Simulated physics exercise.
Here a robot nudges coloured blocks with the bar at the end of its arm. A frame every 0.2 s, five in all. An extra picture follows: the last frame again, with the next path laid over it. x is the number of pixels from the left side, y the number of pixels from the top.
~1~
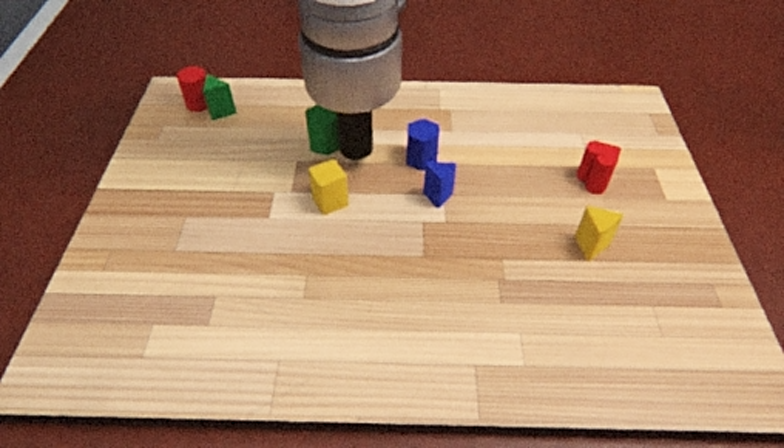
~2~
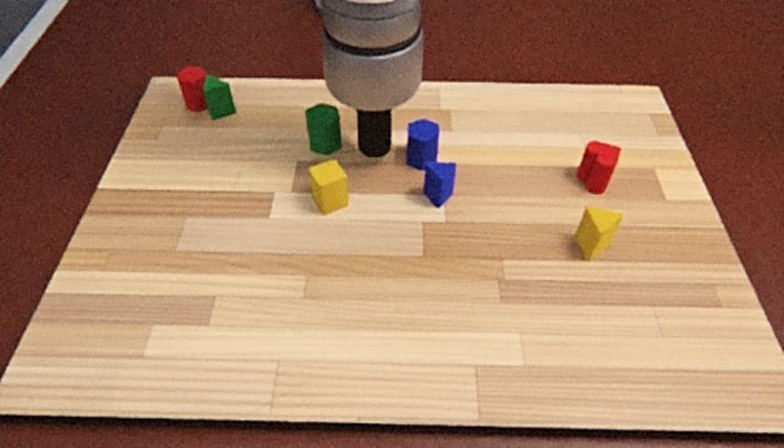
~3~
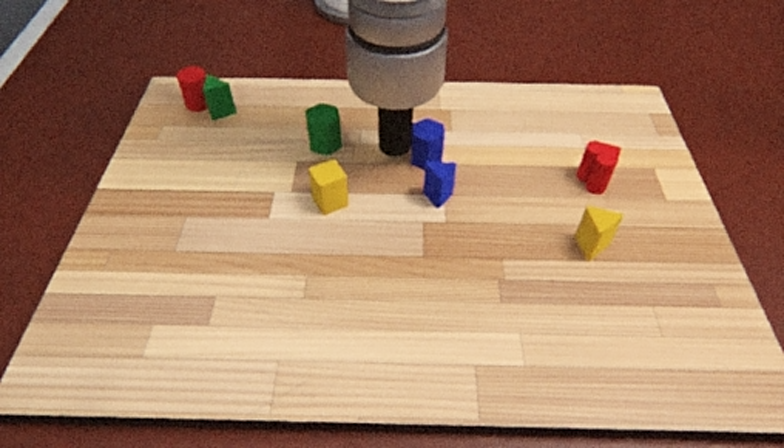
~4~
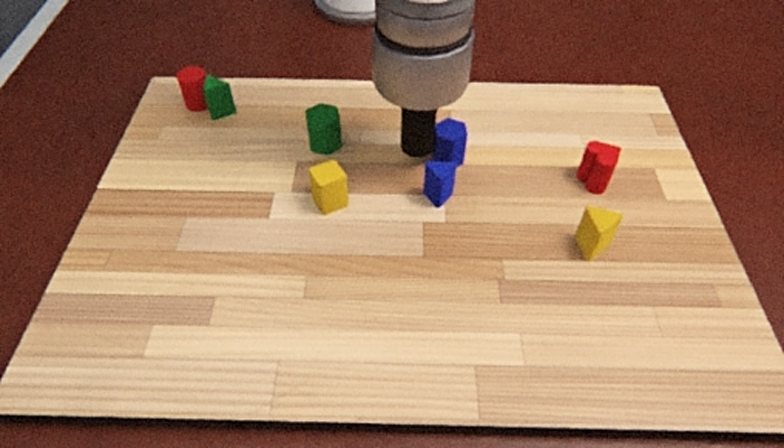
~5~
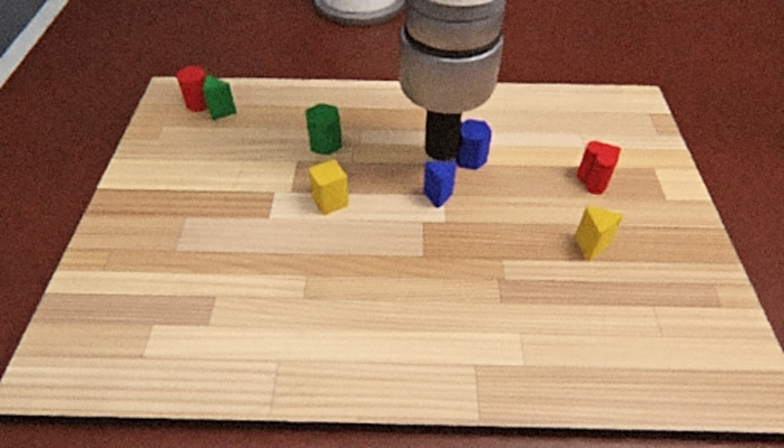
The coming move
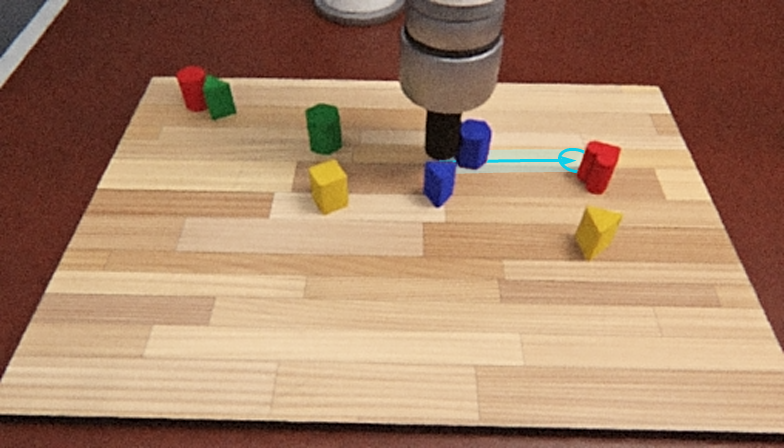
On a wooden board scattered with coloured blocks, a robot arm moved right from beside a green block, met the blue block behind another blue one, and pushed it a short way right.
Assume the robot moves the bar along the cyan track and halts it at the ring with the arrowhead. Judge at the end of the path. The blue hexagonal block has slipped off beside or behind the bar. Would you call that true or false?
The statement is incorrect.
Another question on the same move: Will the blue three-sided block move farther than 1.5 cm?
Final answer: No.
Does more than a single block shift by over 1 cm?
No
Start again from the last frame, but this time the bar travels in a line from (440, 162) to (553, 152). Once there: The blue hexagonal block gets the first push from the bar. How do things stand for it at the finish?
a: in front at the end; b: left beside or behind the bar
The one that fits is a, in front at the end.
Drawn move, from (440, 162) directly to (576, 160).
The first path, step by step. One third of the way, bar at (489, 148); blue hexagonal block at (524, 127).
Two thirds of the way, bar at (535, 147); blue hexagonal block at (570, 125).
At the end, bar at (581, 147); blue three-sided block still; blue hexagonal block at (616, 124), turned 15° anticlockwise; red heart at (610, 153).
